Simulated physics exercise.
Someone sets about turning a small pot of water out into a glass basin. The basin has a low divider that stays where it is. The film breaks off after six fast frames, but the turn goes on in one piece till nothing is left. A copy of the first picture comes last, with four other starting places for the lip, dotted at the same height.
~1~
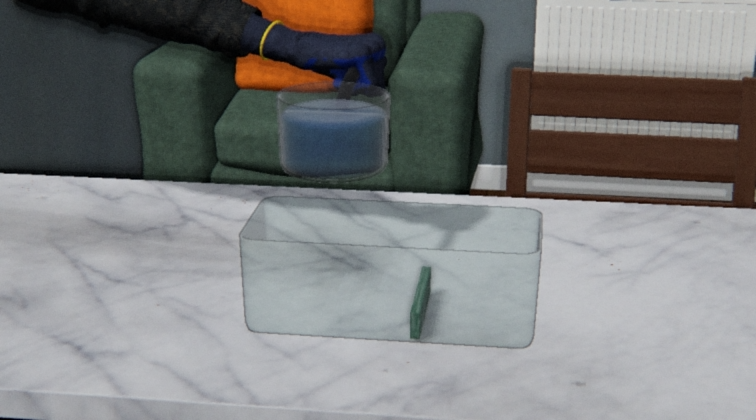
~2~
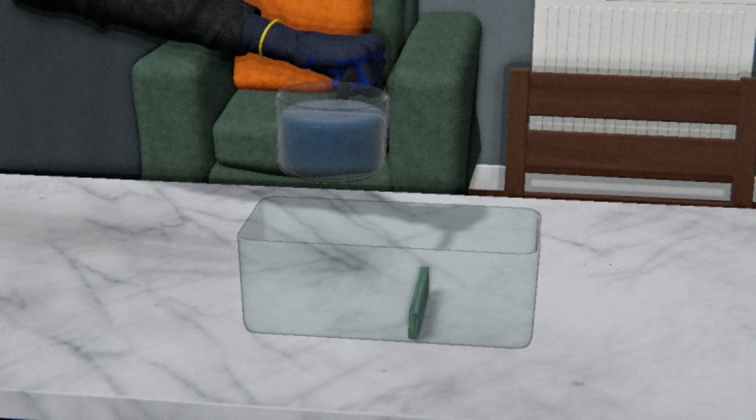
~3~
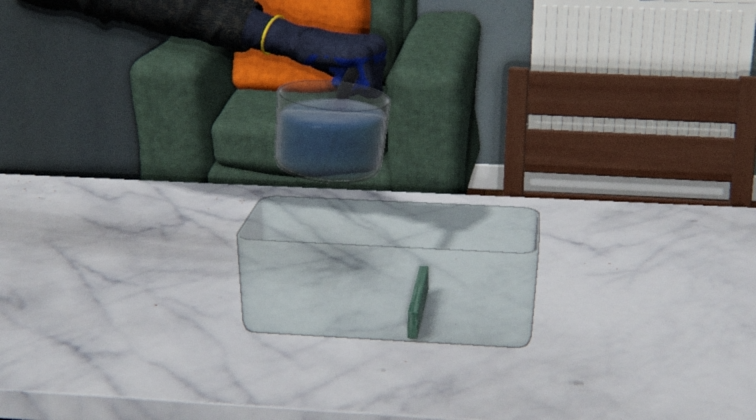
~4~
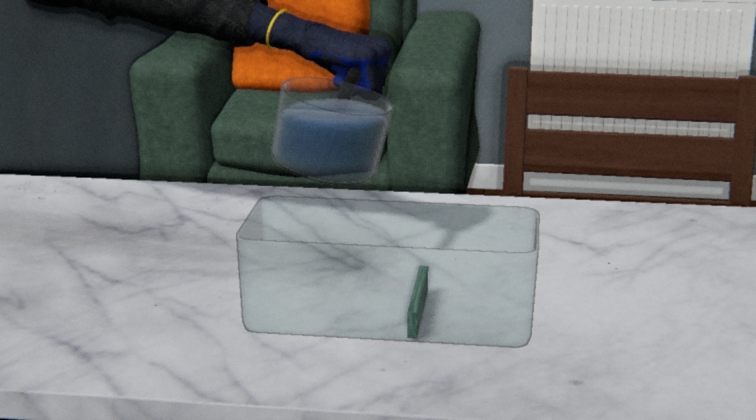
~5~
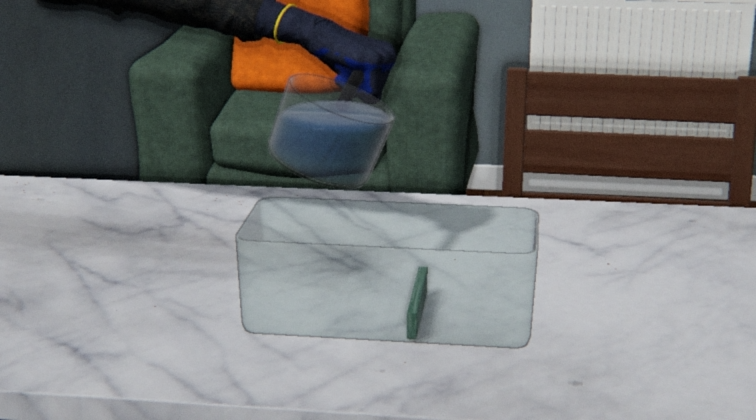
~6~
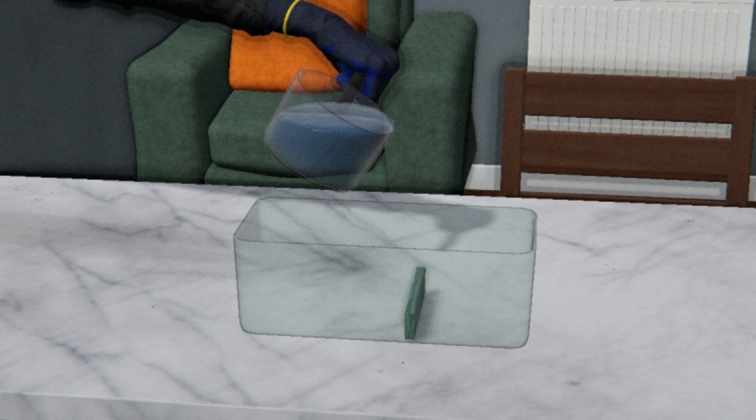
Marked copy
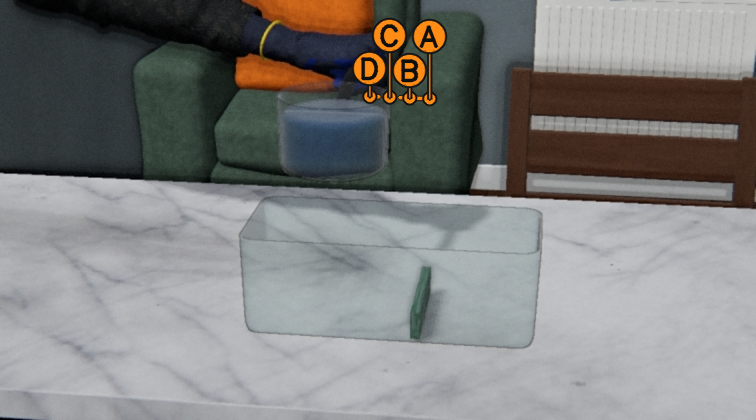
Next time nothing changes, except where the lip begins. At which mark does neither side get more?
Best: D.
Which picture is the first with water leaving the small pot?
In picture 6.
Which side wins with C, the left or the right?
More ends on the right.
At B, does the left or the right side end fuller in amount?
The right side.
In orange, A at (429, 98); B at (409, 98); C at (389, 97); D at (369, 96).
If A is chosen, about 18 % ends left of the wall and 81 % right of it.
If B is chosen, about 14 % ends left of the wall and 85 % right of it.
If C is chosen, about 21 % ends left of the wall and 78 % right of it.
If D is chosen, about 46 % ends left of the wall and 53 % right of it.
